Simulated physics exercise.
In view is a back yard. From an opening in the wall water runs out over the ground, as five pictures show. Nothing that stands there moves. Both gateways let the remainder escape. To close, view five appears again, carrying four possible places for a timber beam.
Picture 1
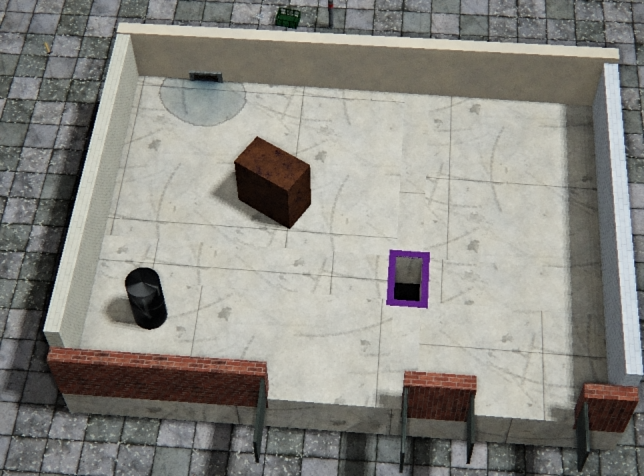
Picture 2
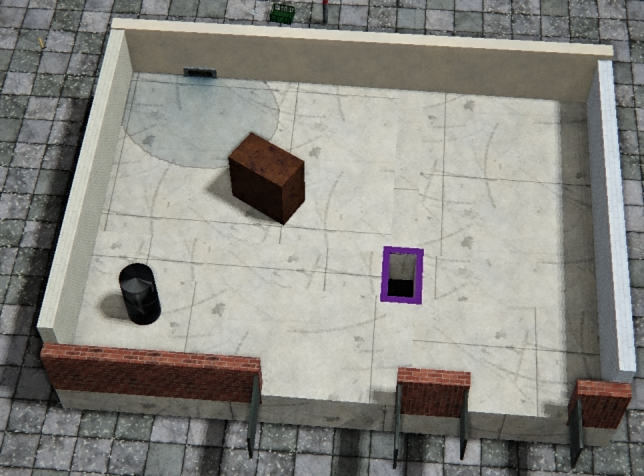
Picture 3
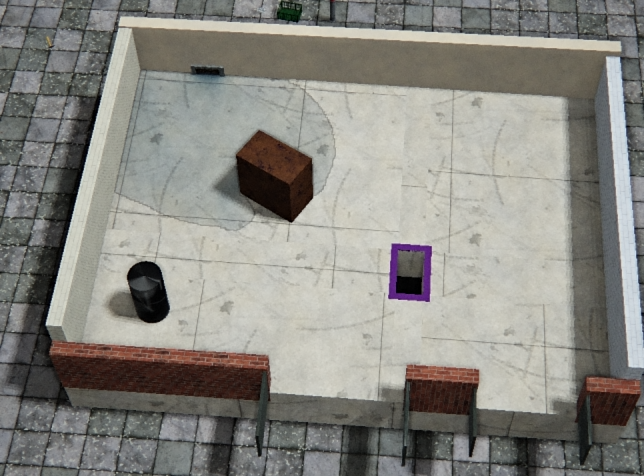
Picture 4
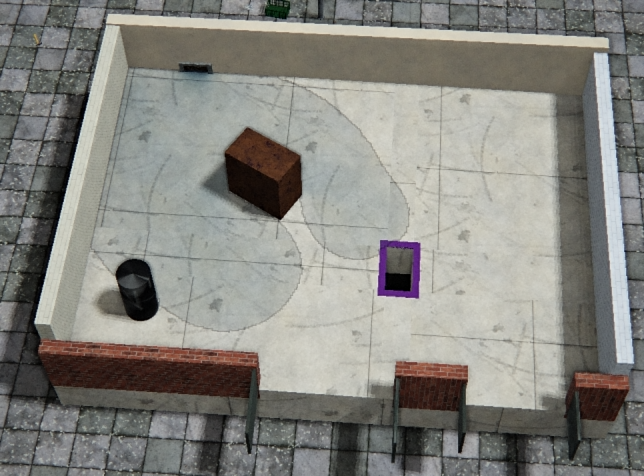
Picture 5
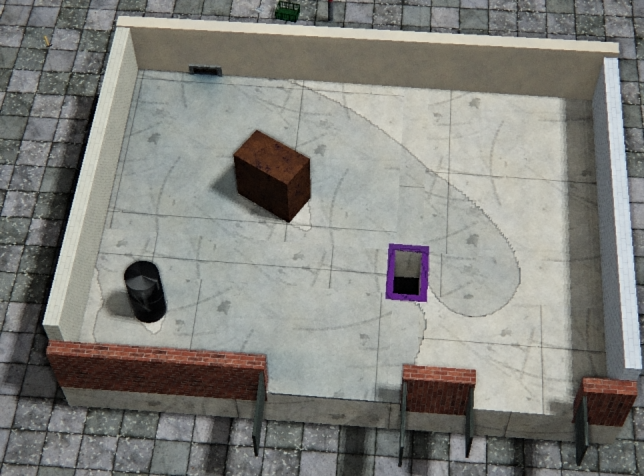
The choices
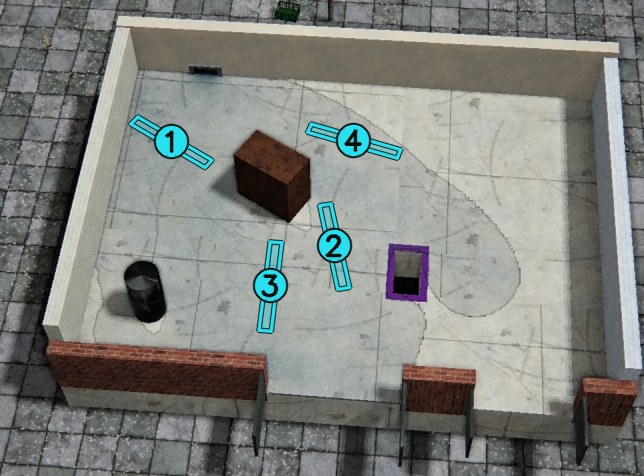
A pale-floored back yard, seen from high above at an angle, is enclosed by cream walls with low red brick sections and openings along the near side. A brown block stands left of centre, a black cylinder at lower left, and a purple-rimmed pit right of centre. Water spreads from the far-left wall around the block and cylinder, reaching the pit and near openings, while the view shifts slightly.
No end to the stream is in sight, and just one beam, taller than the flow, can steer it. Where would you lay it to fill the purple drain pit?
Position 1 does it best.
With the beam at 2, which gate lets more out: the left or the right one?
The left one.
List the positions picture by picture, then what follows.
Outfall at (206, 77); purple drain pit at (408, 279); open gate at (523, 405); open gate at (335, 391); water covers 3 % of the ground and shows as far out as (196, 120); purple drain pit still dry.
Water covers 10 % of the ground and shows as far out as (188, 164); purple drain pit still dry.
Water covers 19 % of the ground and shows as far out as (231, 222); purple drain pit still dry.
Water covers 38 % of the ground and shows as far out as (246, 320); purple drain pit still dry.
Water covers 58 % of the ground and shows as far out as (502, 300); purple drain pit taking water.
On the marked copy, 1 from (134, 120) to (208, 163); 2 from (325, 204) to (343, 288); 3 from (265, 330) to (276, 242); 4 from (309, 128) to (398, 153).
Choosing 1, about 19 % of the stream runs into the purple drain pit, about 81 % out by the gates.
Choosing 2, about 12 % of the stream runs into the purple drain pit, about 88 % out by the gates.
Choosing 3, about 13 % of the stream runs into the purple drain pit, about 86 % out by the gates.
Choosing 4, about 12 % of the stream runs into the purple drain pit, about 88 % out by the gates.
